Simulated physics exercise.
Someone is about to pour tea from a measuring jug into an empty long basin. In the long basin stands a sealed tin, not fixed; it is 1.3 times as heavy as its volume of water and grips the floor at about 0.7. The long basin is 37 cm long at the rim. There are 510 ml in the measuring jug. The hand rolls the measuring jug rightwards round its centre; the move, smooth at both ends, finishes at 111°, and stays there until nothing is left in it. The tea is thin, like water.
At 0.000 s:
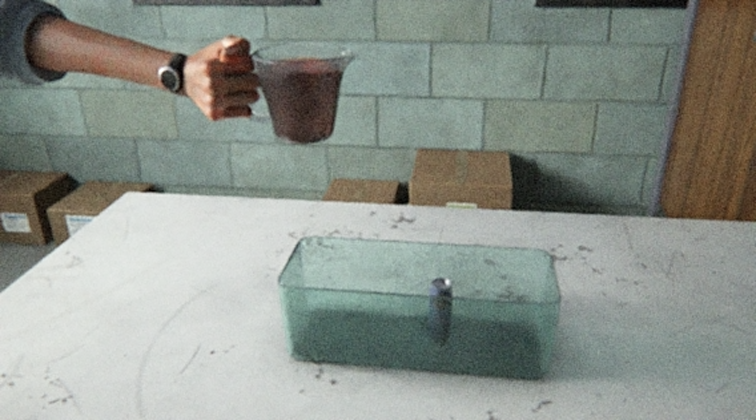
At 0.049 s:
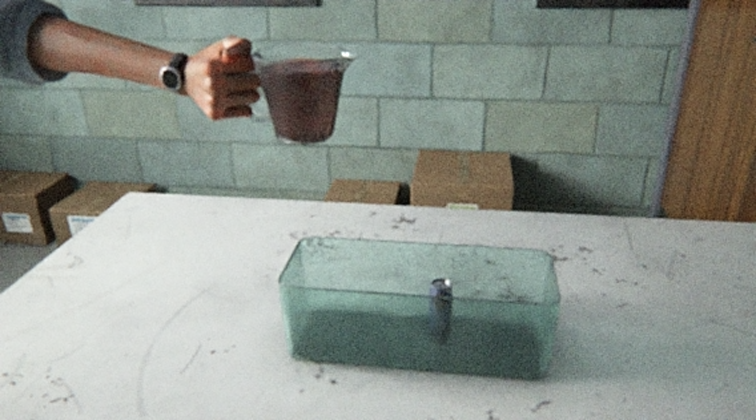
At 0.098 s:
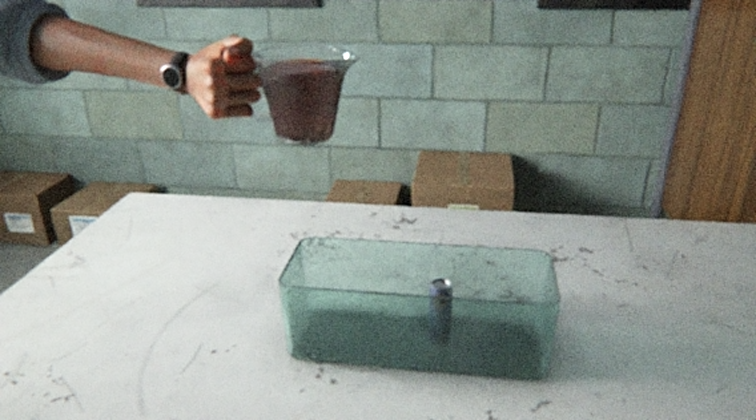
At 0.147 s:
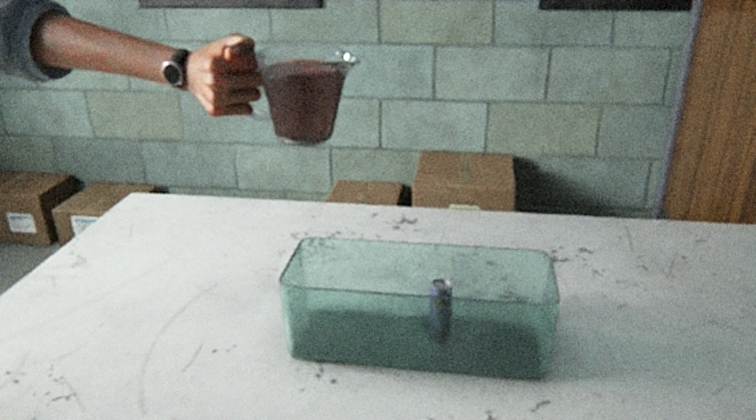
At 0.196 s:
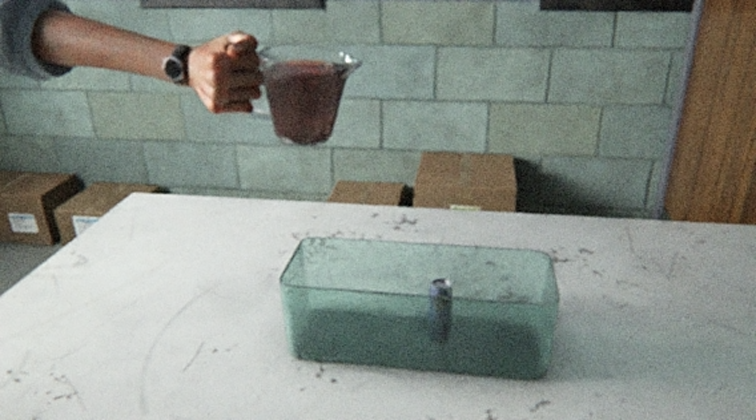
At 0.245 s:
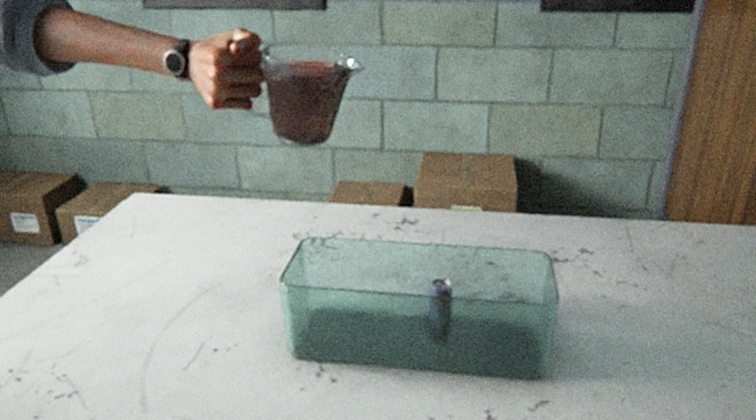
The video shows a hand holding a clear measuring jug of dark reddish tea above a table, where a small tin stands inside a long greenish transparent basin. The hand slowly tilts the jug slightly to the right.
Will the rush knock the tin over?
It topples.
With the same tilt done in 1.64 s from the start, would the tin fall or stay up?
Then it keeps standing.
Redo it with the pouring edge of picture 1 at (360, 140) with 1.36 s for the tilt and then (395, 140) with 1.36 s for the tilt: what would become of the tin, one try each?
First it keeps standing; then it stays up.
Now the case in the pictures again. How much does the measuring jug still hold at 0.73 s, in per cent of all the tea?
Some 70 per cent.
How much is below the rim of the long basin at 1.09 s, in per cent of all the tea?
Near 62 in a hundred.
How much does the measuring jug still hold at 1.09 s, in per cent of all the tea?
About 12 per cent.
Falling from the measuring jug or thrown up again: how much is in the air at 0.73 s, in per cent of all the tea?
Some 24 per cent.
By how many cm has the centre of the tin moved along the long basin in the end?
Some 8.0 cm.
By 0.73 s the tilt is 62° and 71 per cent is still to pour; the tin stands where it began.
By 1.09 s the tilt is 100° and 11 per cent is still to pour; the tin stands 1 cm from where it began.
By 1.46 s the tilt is 111° and 0 per cent is still to pour; the tin leans 17°.
By 1.86 s the tilt is 111° and 0 per cent is still to pour; the tin lies on its side.
At rest the tin lies on its side.
